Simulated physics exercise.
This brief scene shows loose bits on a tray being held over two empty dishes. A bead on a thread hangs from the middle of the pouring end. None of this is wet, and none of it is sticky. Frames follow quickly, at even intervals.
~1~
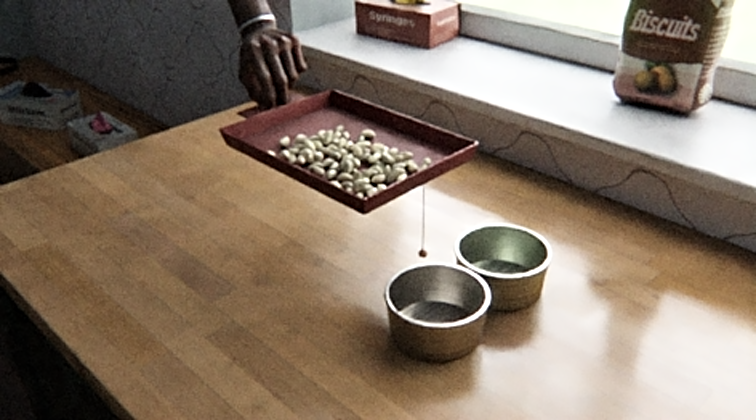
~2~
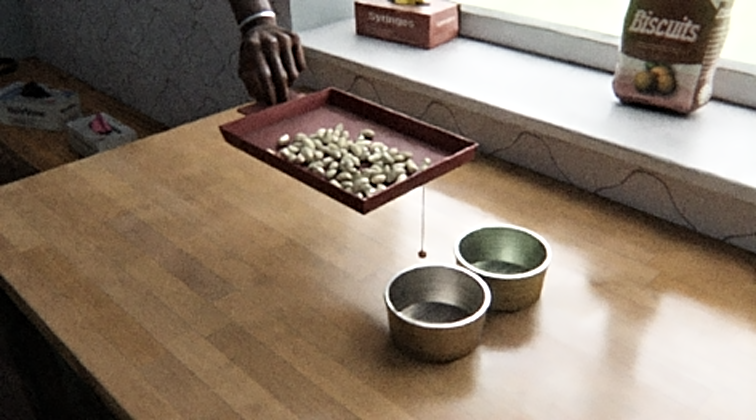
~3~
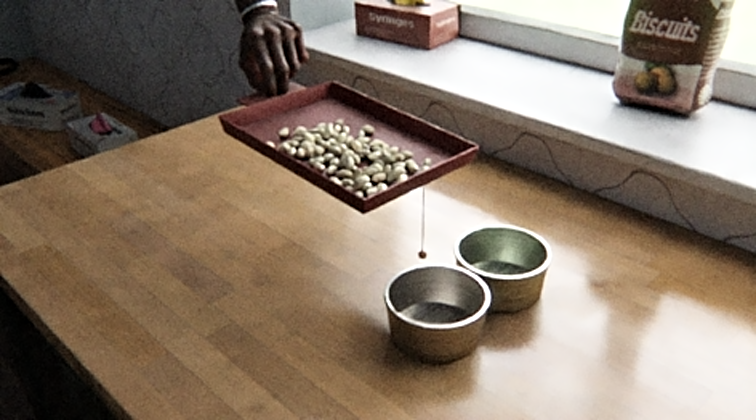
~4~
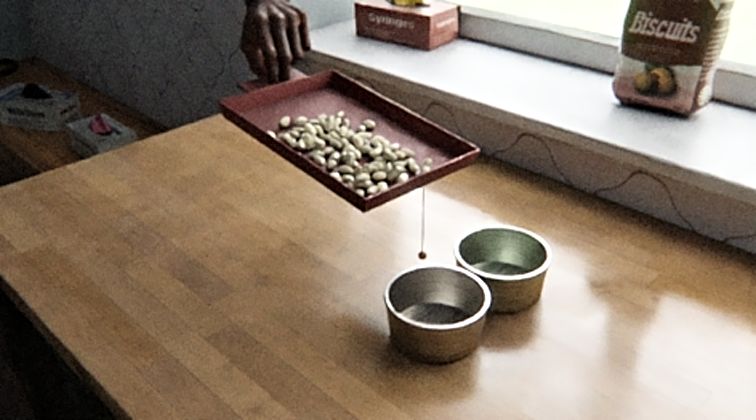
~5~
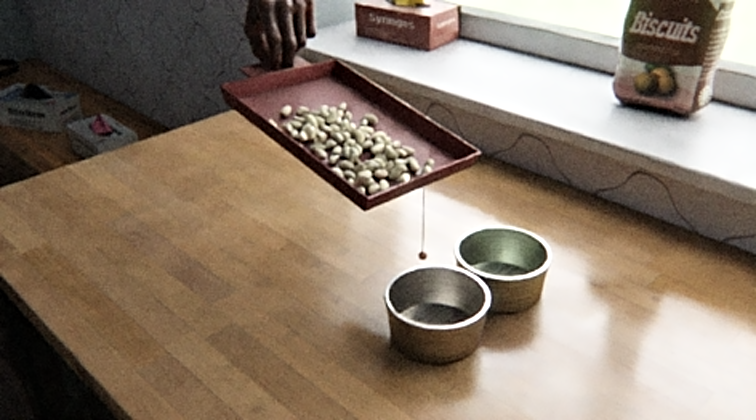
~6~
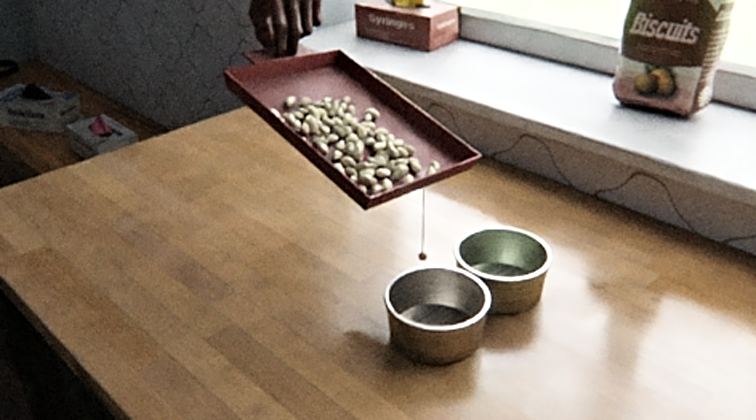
A dark red tray of pale beans slowly tilting as a hand raises its back edge, above two empty metal dishes.
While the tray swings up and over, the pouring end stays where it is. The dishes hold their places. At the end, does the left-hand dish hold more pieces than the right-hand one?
No. Oh, the winner here is the right dish, by the look of it.
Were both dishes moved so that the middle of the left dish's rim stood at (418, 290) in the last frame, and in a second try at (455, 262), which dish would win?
At the first spot the right-side one comes out ahead, at the second spot the left-side one.
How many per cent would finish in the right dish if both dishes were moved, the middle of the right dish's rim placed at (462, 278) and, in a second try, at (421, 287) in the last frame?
Near 60 % and 20 %.
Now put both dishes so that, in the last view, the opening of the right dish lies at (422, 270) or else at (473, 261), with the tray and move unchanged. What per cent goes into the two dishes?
Close to 20 %, followed by close to 80 %.
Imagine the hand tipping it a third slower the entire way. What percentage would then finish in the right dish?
It would come out near 60 per cent.
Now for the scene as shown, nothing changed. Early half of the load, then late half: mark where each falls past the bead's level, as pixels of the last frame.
First half (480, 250); second half (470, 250).
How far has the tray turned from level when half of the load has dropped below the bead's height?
110°.
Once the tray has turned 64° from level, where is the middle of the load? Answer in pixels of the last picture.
In the last view, the load is centred close to (426, 148).
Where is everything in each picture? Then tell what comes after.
Corners of the pouring end at (363, 196) and (472, 143), level; middle of the load at (348, 158), white beans; left dish at (476, 331); right dish at (540, 283); bead on its thread at (423, 254), in the first picture.
Corners of the pouring end at (363, 197) and (472, 144), level; middle of the load at (348, 158), in the second picture.
Corners of the pouring end at (364, 196) and (473, 146), tipped barely, lowest at the right corner; middle of the load at (348, 154), in the third picture.
Corners of the pouring end at (366, 195) and (474, 149), tipped a little, lowest at the right corner; middle of the load at (349, 149), in the fourth picture.
Corners of the pouring end at (368, 194) and (475, 151), tipped a little, lowest at the right corner; middle of the load at (350, 143), in the fifth picture.
Corners of the pouring end at (370, 194) and (476, 154), tipped clearly, lowest at the right corner; middle of the load at (352, 138); left dish at (475, 334); right dish at (540, 286), in the sixth picture.
Soon, tray tipped steeply; nearly all on the tray; a stray few in the air.
A while on, tray tipped past a quarter turn; nearly all on the tray; a small part in the right dish; a stray few in the air.
Towards the end, tray tipped past a quarter turn; about a third in the left dish; about two thirds in the right dish; a small part outside both.
Finally, tray tipped past a quarter turn; about a third in the left dish; about two thirds in the right dish; a small part outside both.
